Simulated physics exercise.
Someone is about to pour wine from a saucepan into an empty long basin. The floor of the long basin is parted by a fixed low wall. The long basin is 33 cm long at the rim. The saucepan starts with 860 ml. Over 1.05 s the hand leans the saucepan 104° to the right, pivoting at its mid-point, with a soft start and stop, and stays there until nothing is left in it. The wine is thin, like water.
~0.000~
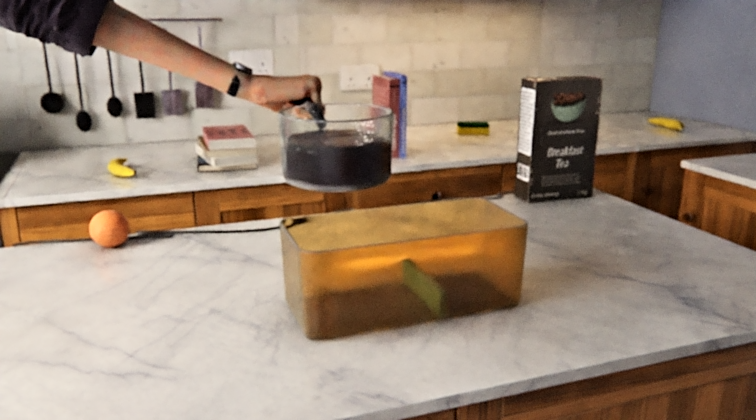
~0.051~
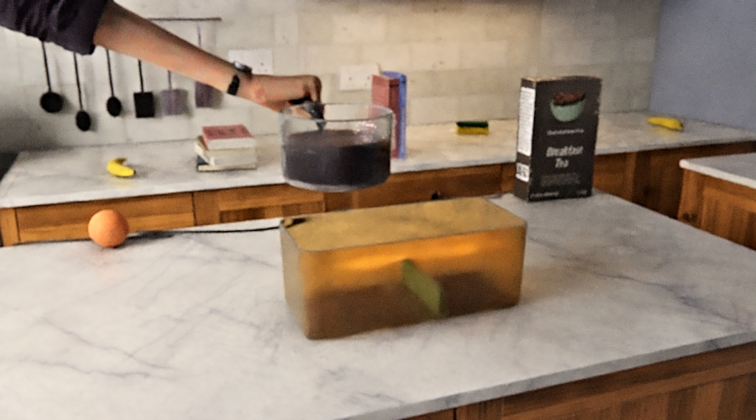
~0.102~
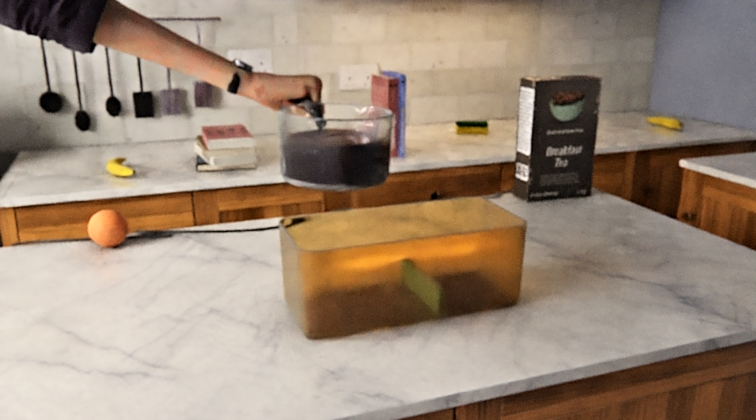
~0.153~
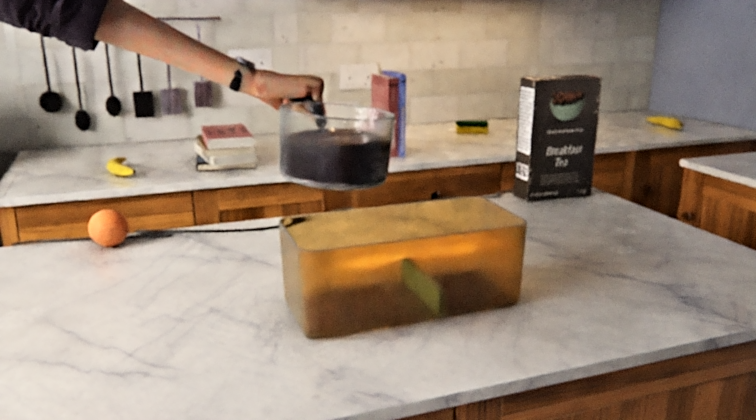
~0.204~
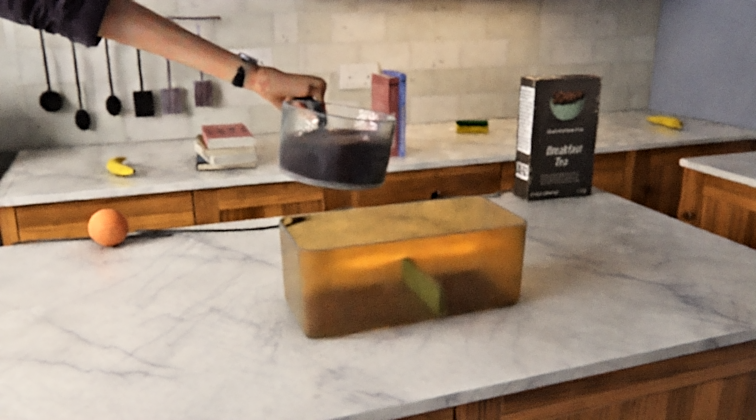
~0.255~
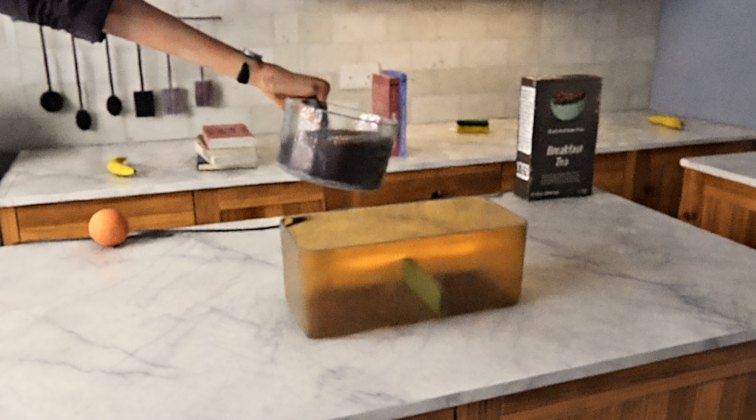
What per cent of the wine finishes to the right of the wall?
About 49 per cent.
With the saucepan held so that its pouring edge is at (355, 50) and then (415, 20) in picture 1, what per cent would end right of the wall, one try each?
First 20, then 80 per cent.
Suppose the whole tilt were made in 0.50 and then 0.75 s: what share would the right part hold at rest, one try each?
First 25, then 35 per cent.
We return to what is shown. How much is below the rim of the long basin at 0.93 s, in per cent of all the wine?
Near 72 in a hundred.
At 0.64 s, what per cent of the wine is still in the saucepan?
About 72 per cent.
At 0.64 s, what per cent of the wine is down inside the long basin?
Some 5 per cent.
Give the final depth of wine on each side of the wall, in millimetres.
Some 16 mm on the left and 24 mm on the right.
After 0.64 s the tilt is 70° and 71 per cent is still to pour, 2 is left of the wall and 3 right of it.
After 0.93 s the tilt is 101° and 18 per cent is still to pour, 24 is left of the wall and 48 right of it.
After 1.23 s the tilt is 104° and 2 per cent is still to pour, 48 is left of the wall and 49 right of it.
After 1.55 s the tilt is 104° and 0 per cent is still to pour, 51 is left of the wall and 49 right of it.
In the end 51 per cent lies left of the wall, 49 right of it and 0 outside.
